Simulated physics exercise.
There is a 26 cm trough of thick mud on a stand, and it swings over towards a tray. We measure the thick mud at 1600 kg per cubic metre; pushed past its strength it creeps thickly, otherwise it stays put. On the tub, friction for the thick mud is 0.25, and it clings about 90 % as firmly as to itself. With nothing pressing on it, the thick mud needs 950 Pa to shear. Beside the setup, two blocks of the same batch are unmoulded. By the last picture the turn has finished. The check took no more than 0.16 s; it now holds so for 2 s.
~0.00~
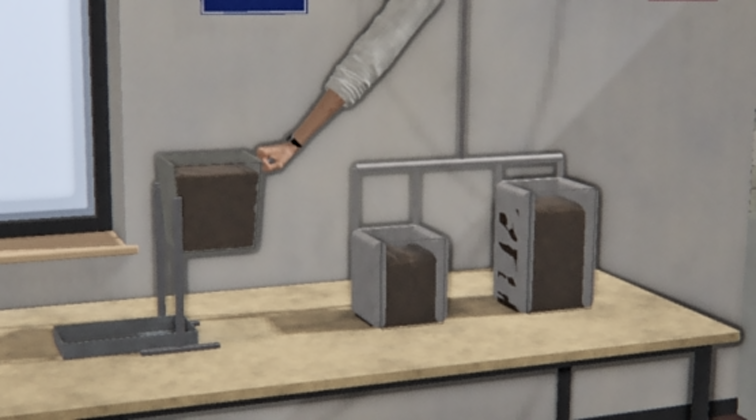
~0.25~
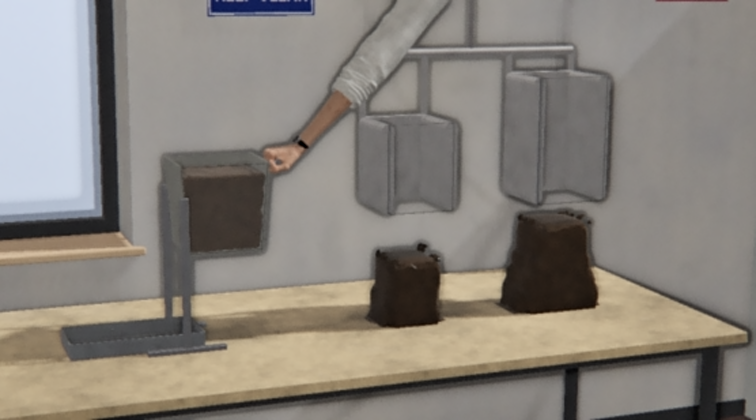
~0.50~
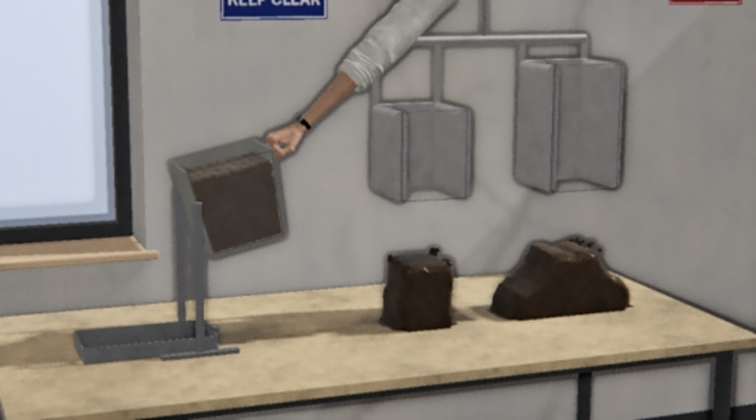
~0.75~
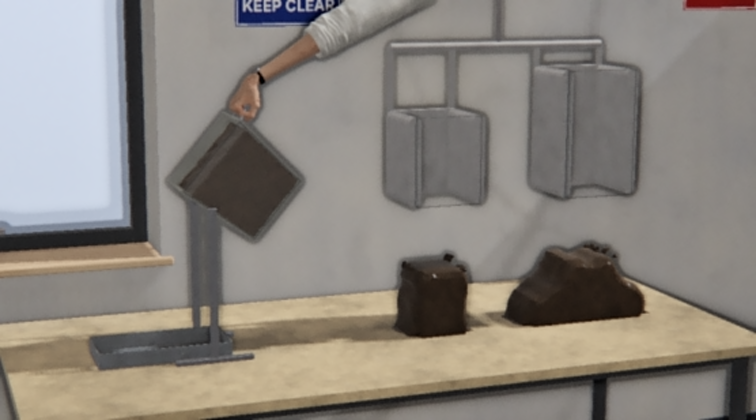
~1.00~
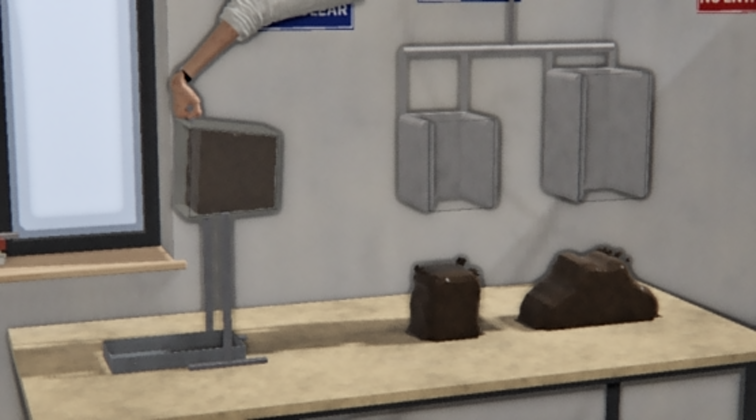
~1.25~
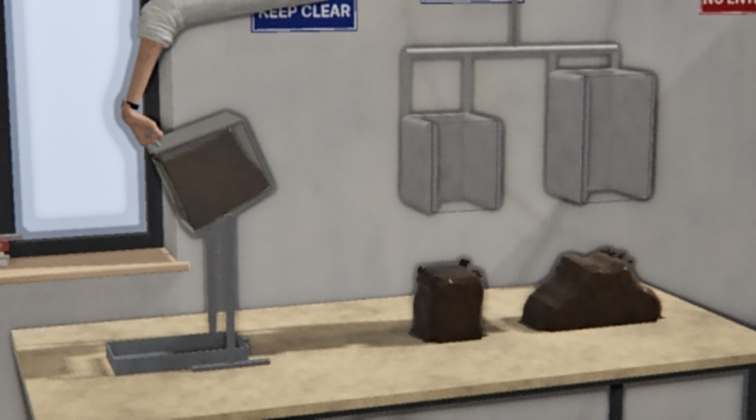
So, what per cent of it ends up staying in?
Expect roughly 0 %.
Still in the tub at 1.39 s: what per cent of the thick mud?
Tub contents: Around 70 %.
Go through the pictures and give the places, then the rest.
Handle-side rim at (260, 161), tilt 0 degrees; top of the thick mud at (248, 172); blocks stand 23 cm, 36 cm (left to right), in the first frame.
Handle-side rim at (267, 163), tilt 0 degrees; top of the thick mud at (255, 174); blocks stand 22 cm, 30 cm (left to right), in the second frame.
Handle-side rim at (270, 150), tilt 12 degrees; top of the thick mud at (265, 163); blocks stand 22 cm, 22 cm (left to right), in the third frame.
Handle-side rim at (238, 122), tilt 49 degrees; top of the thick mud at (249, 133); blocks stand 22 cm, 22 cm (left to right), in the fourth frame.
Handle-side rim at (190, 129), tilt 87 degrees; top of the thick mud at (208, 131); blocks stand 22 cm, 22 cm (left to right), in the fifth frame.
Handle-side rim at (158, 154), tilt 113 degrees; top of the thick mud at (232, 131); blocks stand 22 cm, 22 cm (left to right), in the sixth frame.
After 1.39 s, the tub is at 113 degrees and holds 71 %.
After 1.56 s, the tub is at 113 degrees and holds 30 %.
After 1.73 s, the tub is at 113 degrees and holds 13 %.
After 1.90 s, the tub is at 113 degrees and holds 0 %.
After 3.25 s, at the end, the tub is at 113 degrees and holds 0 %.
